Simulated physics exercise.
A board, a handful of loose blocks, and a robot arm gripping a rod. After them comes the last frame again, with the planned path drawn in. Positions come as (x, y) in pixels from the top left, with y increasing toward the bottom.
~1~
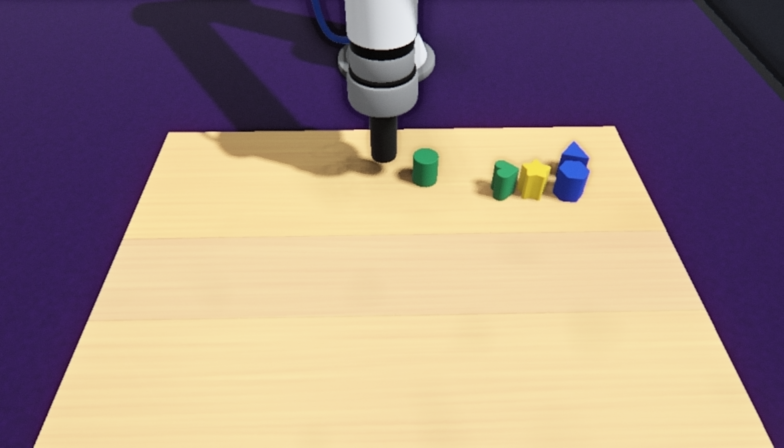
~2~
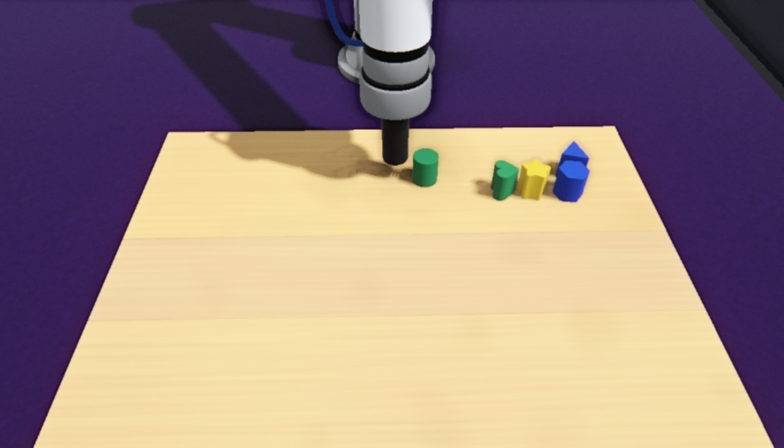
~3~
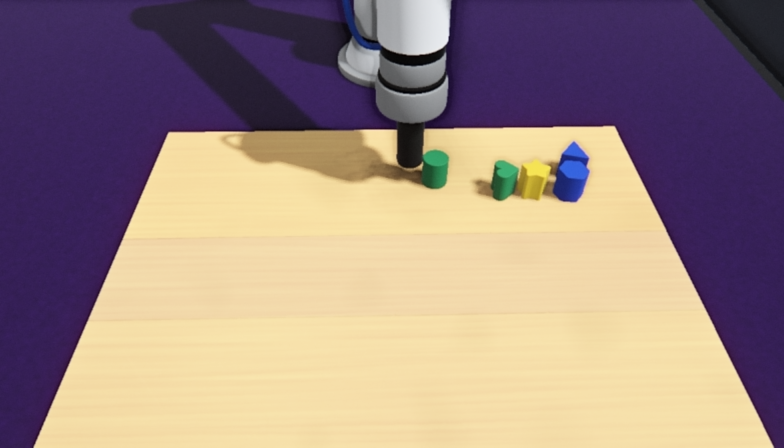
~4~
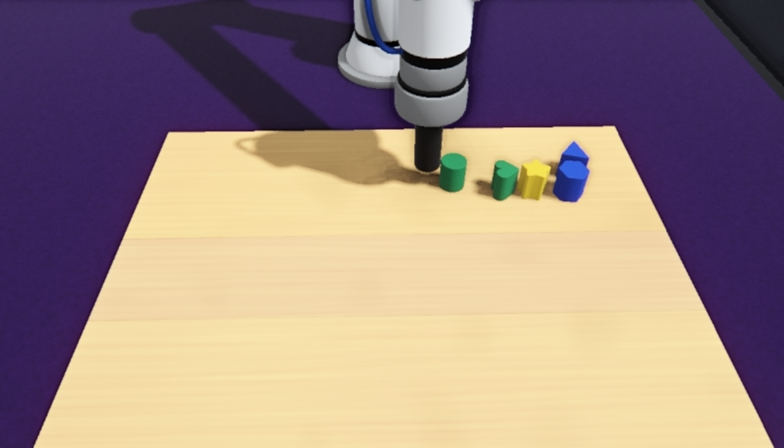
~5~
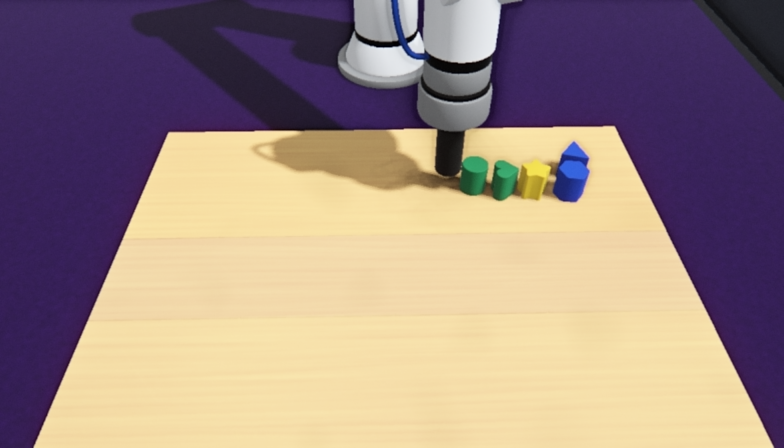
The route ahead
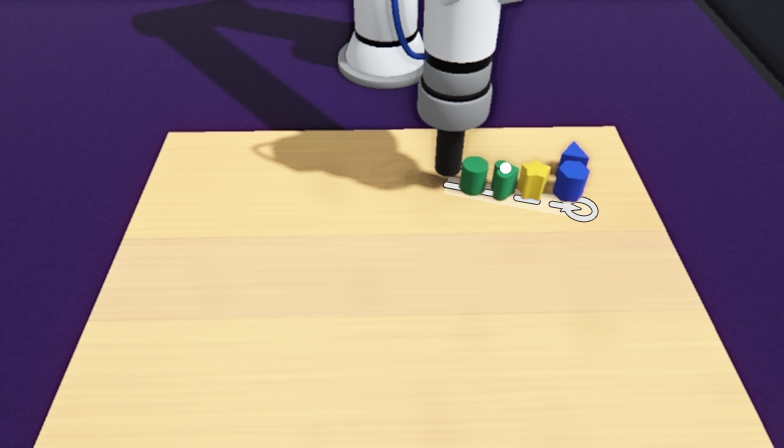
A robot arm holding a black rod moves a short way rightward along the far edge of a pale wooden board on a purple surface, seen from above and in front by a still camera. To its right sit a green round block, a green heart, a yellow star-shaped block and two blue blocks. The rod meets the round block and pushes it right, close beside the unmoving heart.
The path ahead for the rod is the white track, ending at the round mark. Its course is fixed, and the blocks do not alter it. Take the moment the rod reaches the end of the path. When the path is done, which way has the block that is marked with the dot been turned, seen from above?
Seen from above, clockwise.
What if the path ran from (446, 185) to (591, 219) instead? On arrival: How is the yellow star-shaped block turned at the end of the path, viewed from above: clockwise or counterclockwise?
Counter-clockwise, from overhead.
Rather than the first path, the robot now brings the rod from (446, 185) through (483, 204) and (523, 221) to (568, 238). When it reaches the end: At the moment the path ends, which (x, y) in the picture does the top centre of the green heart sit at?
I'd say the green heart ends with its top centre at (537, 169).
The drawn path runs from (446, 185) to (581, 209); the dot is on the green heart.
On the path given first. One third of the way, rod at (493, 178); green round block at (522, 170); green heart at (545, 175), turned 20° clockwise; yellow star-shaped block at (561, 166), turned 20° anticlockwise; blue hexagonal block at (587, 169), turned 15° clockwise.
Two thirds of the way, rod at (539, 186); green round block at (569, 182); green heart at (591, 192), turned 40° clockwise; yellow star-shaped block at (581, 169), turned 110° anticlockwise; blue hexagonal block at (604, 164), turned 30° clockwise.
At the end, rod at (586, 194); green round block at (617, 195); green heart at (632, 211), turned 70° clockwise; yellow star-shaped block at (600, 172), turned 185° anticlockwise; blue hexagonal block at (611, 157), turned 30° clockwise; blue three-sided block not moved.
